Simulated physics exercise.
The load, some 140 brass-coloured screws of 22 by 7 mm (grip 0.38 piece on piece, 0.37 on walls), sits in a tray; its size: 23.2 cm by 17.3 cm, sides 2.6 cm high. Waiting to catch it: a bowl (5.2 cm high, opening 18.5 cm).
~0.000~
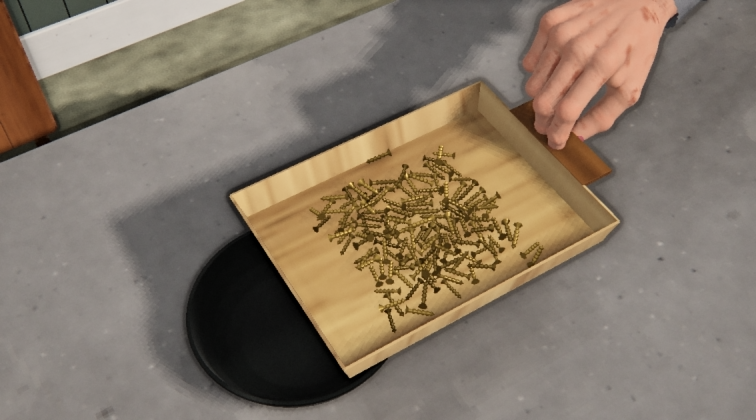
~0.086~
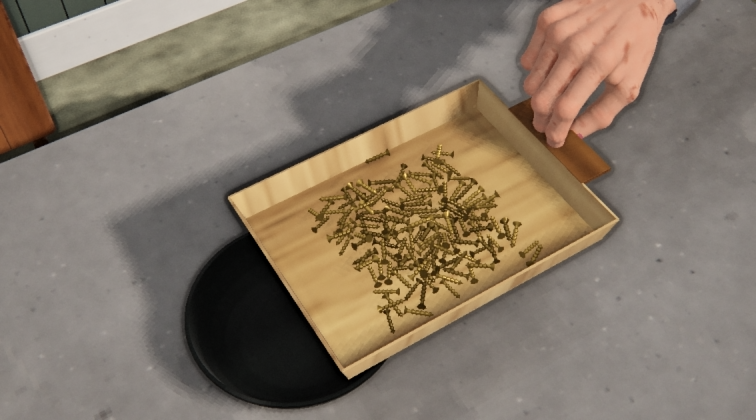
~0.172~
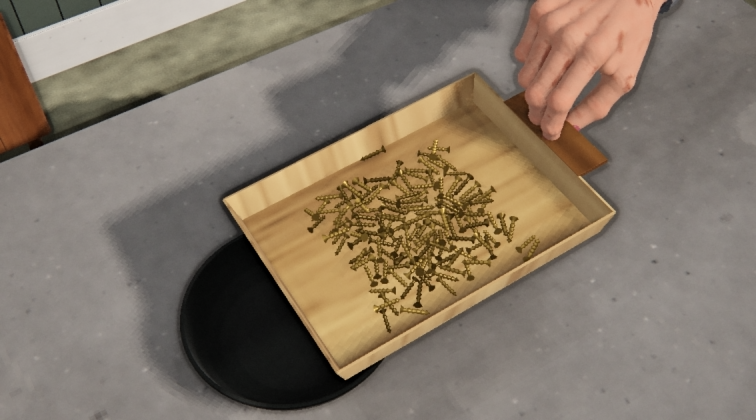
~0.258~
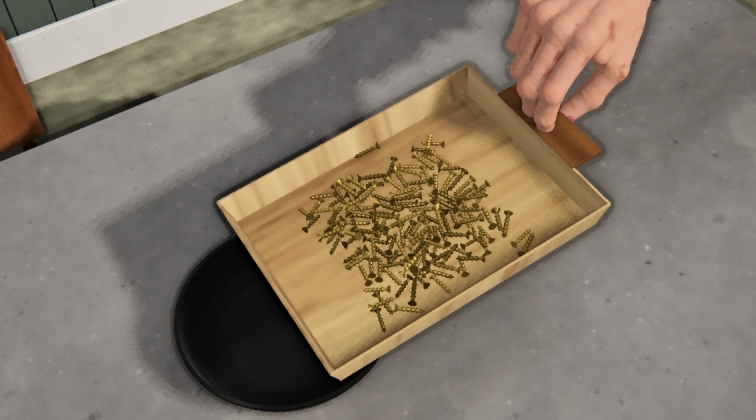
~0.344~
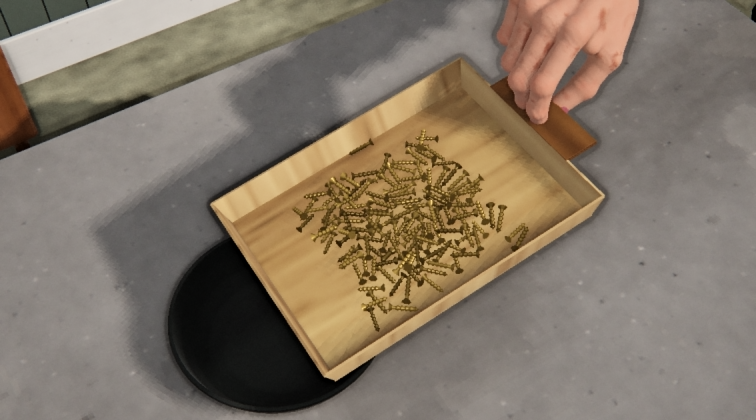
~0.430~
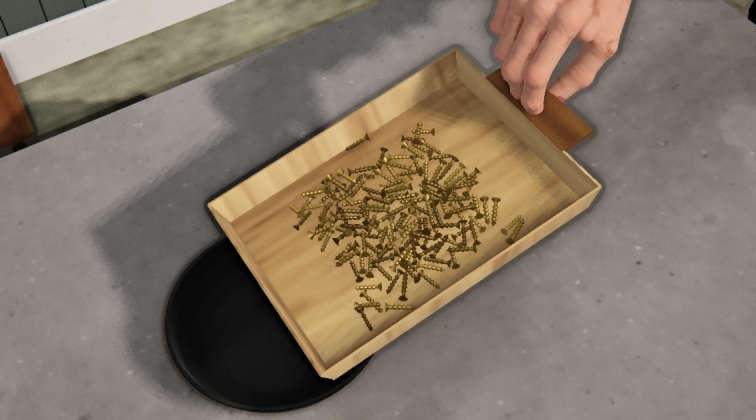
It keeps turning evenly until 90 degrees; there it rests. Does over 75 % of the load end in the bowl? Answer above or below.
Share caught, set against 75 %: Above.
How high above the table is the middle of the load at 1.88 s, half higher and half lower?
Roughly 16 cm.
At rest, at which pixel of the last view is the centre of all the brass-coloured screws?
Near (257, 349).
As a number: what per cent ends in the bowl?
Some 85 per cent.
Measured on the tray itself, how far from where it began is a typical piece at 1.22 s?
Roughly 8 cm.
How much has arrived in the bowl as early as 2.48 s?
Near 10 per cent so far.
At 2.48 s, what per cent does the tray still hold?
Some 90 per cent of the load.
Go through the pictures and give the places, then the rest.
The first frame shows tray at (488, 293); tilt 0 degrees; leading edge at (283, 276); middle of the load at (421, 223); bowl at (296, 305).
The second frame shows tray at (487, 293); tilt 1 degrees; leading edge at (281, 278); middle of the load at (419, 222).
The third frame shows tray at (482, 290); tilt 4 degrees; leading edge at (276, 280); middle of the load at (415, 220).
The fourth frame shows tray at (476, 287); tilt 6 degrees; low side left; leading edge at (270, 282); middle of the load at (409, 217).
The fifth frame shows tray at (469, 284); tilt 9 degrees; low side left; leading edge at (264, 283); middle of the load at (403, 214).
The sixth frame shows tray at (465, 280); tilt 12 degrees; low side left; leading edge at (260, 284); middle of the load at (399, 209); bowl at (275, 310). It turns about 30 degrees a second.
After 1.22 s, tilt 37 degrees; tray 100 %; middle of all pieces on or above the table near (305, 247).
After 1.88 s, tilt 59 degrees; tray 100 %; middle of all pieces on or above the table near (294, 244).
After 2.48 s, tilt 78 degrees; tray 90 %, bowl 10 %; middle of all pieces on or above the table near (268, 271).
Then, at 3.06 s, tilt 90 degrees; tray 20 %, outside 5 %, bowl 65 %, in the air 10 %; middle of all pieces on or above the table near (259, 330).
At rest (3.9 s), tray 5 %, outside 10 %, bowl 85 %.
